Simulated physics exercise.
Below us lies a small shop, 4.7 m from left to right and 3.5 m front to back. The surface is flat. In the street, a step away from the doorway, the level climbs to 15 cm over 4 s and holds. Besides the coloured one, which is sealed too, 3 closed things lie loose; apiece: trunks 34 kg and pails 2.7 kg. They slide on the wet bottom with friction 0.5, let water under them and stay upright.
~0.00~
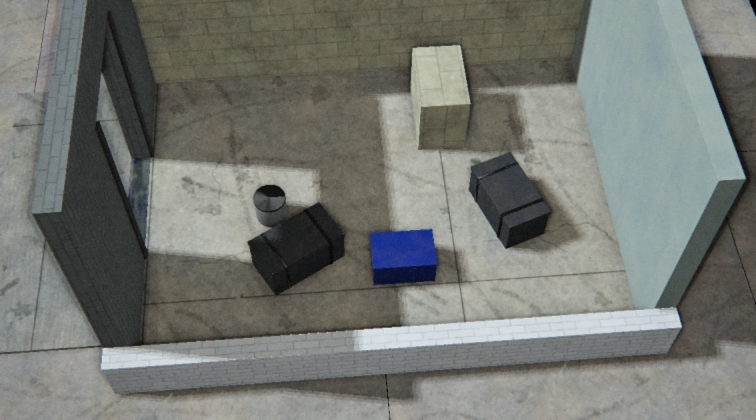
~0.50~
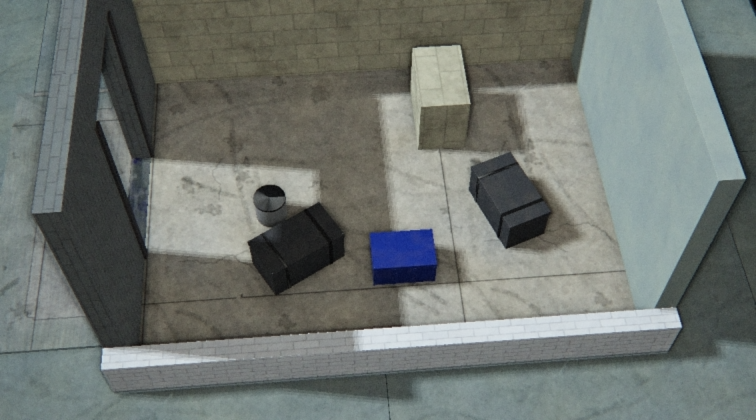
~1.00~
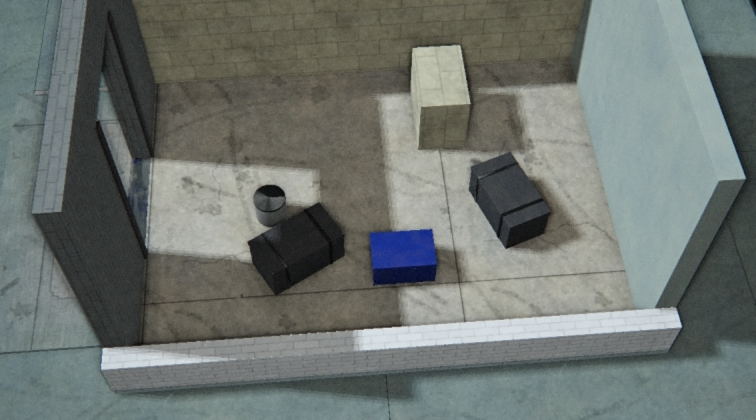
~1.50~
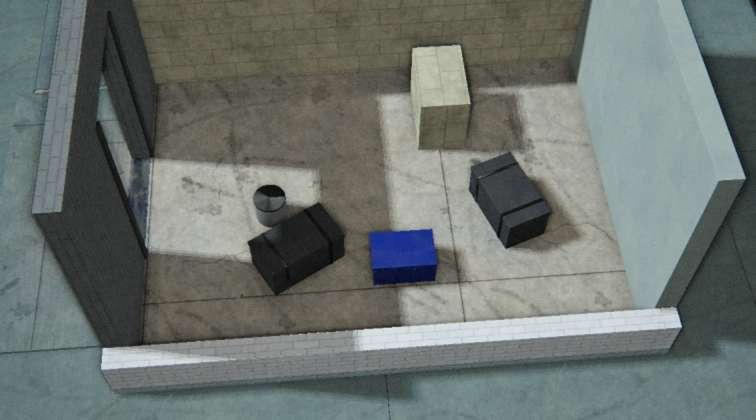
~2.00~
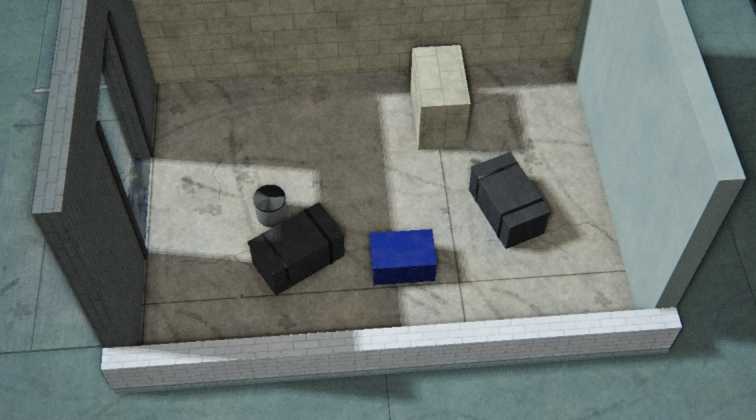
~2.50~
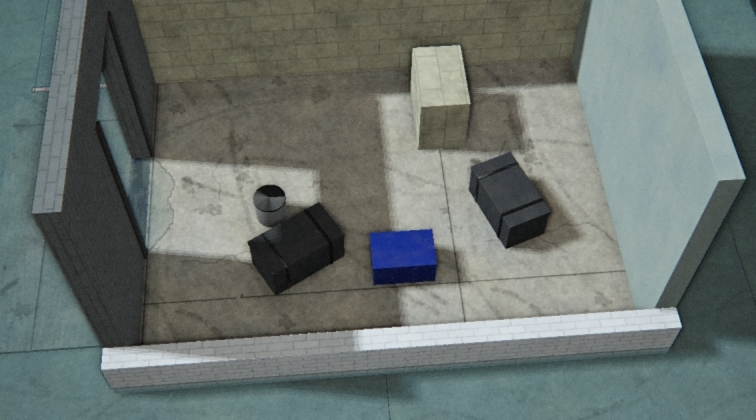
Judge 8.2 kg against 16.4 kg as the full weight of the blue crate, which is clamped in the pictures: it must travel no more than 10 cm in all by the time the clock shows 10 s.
I expect that the smaller load will do.
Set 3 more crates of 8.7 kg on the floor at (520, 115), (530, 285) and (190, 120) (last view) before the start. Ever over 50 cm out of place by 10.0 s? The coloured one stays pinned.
In turn: Less, under, less.
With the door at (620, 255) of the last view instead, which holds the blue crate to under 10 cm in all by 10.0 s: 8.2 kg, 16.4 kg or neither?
Then only the higher weight holds it.
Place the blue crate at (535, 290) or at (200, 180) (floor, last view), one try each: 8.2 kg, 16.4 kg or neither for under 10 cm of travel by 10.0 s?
In turn: Either load holds; neither holds.
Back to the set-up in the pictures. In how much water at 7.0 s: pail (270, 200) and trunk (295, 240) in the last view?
Roughly 4 and 4 cm.
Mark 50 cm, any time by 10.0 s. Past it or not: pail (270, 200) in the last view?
It is more.
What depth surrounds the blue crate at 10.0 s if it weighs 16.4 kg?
Roughly 3 cm.
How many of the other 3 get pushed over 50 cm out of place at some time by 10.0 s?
That makes 1.
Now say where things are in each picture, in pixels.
The blue crate at (403, 249) rests on the ground; 0.0 m2 under water; 0 of 4 have shifted, in the first picture.
The blue crate at (403, 249), on the bottom; 0.0 m2 under water; 0 of 4 have shifted, in the second picture.
The blue crate at (403, 249) rests on the ground; 0.0 m2 under water; 0 of 4 have shifted, in the third picture.
The blue crate at (403, 249) rests on the ground; 0.0 m2 under water; 0 of 4 have shifted, in the fourth picture.
The blue crate at (403, 249), on the bottom; water covers 0.0 m2; 0 of 4 have shifted, in the fifth picture.
The blue crate at (403, 249) rests on the ground; water covers 0.2 m2; 0 of 4 have shifted, in the sixth picture.
After 3.5 s the blue crate would be 0 cm from its start with 8.2 kg and 0 cm from its start with 16.4 kg; 0 cm of water round it then.
After 4.5 s the blue crate would be 0 cm from its start with 8.2 kg and 0 cm from its start with 16.4 kg; 0 cm of water round it then.
After 7.0 s the blue crate would be 0 cm from its start with 8.2 kg and 0 cm from its start with 16.4 kg; 1 cm of water round it then.
After 10.0 s the blue crate would be 0 cm from its start with 8.2 kg and 0 cm from its start with 16.4 kg; 3 cm of water round it then.
